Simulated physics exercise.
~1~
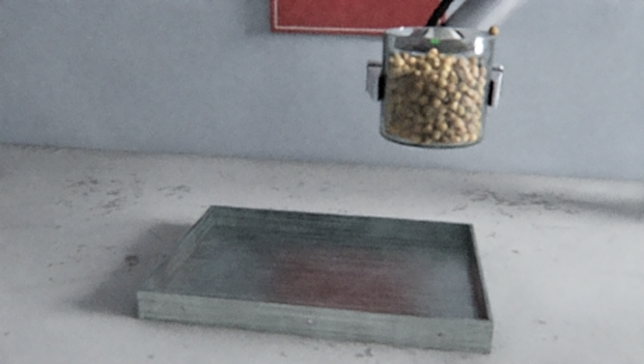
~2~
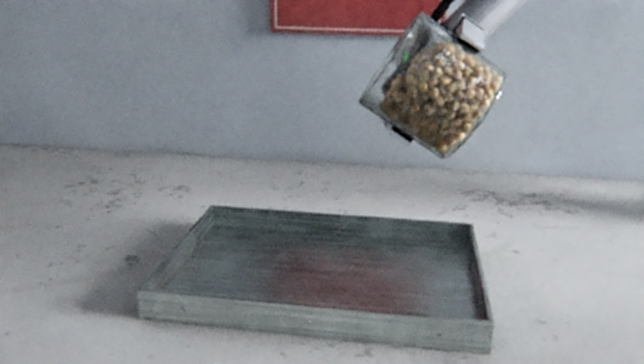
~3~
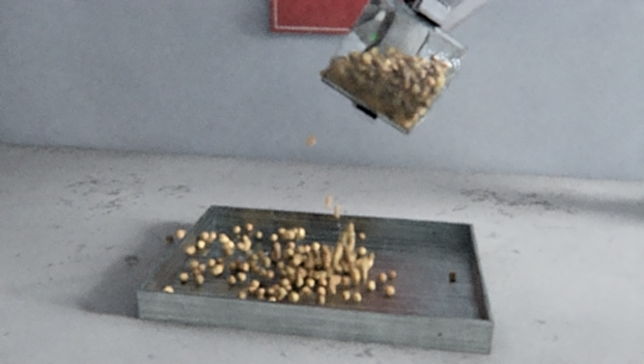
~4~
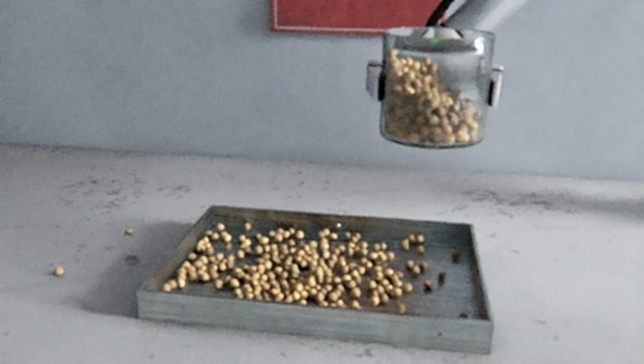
To begin with, a robot gripper holds a clear tumbler of tan chickpeas upright above an empty, shallow grey-green tray, with part of a red panel on the wall behind. The gripper tips the tumbler over while the chickpeas stay inside. It then shifts left and slightly up, still leaning, and chickpeas spill down into the tray, a few still in the air. Finally the gripper brings the tumbler back down and upright, with many chickpeas left in it. A broad, loose layer covers much of the tray, and two stray chickpeas rest on the table to its left.
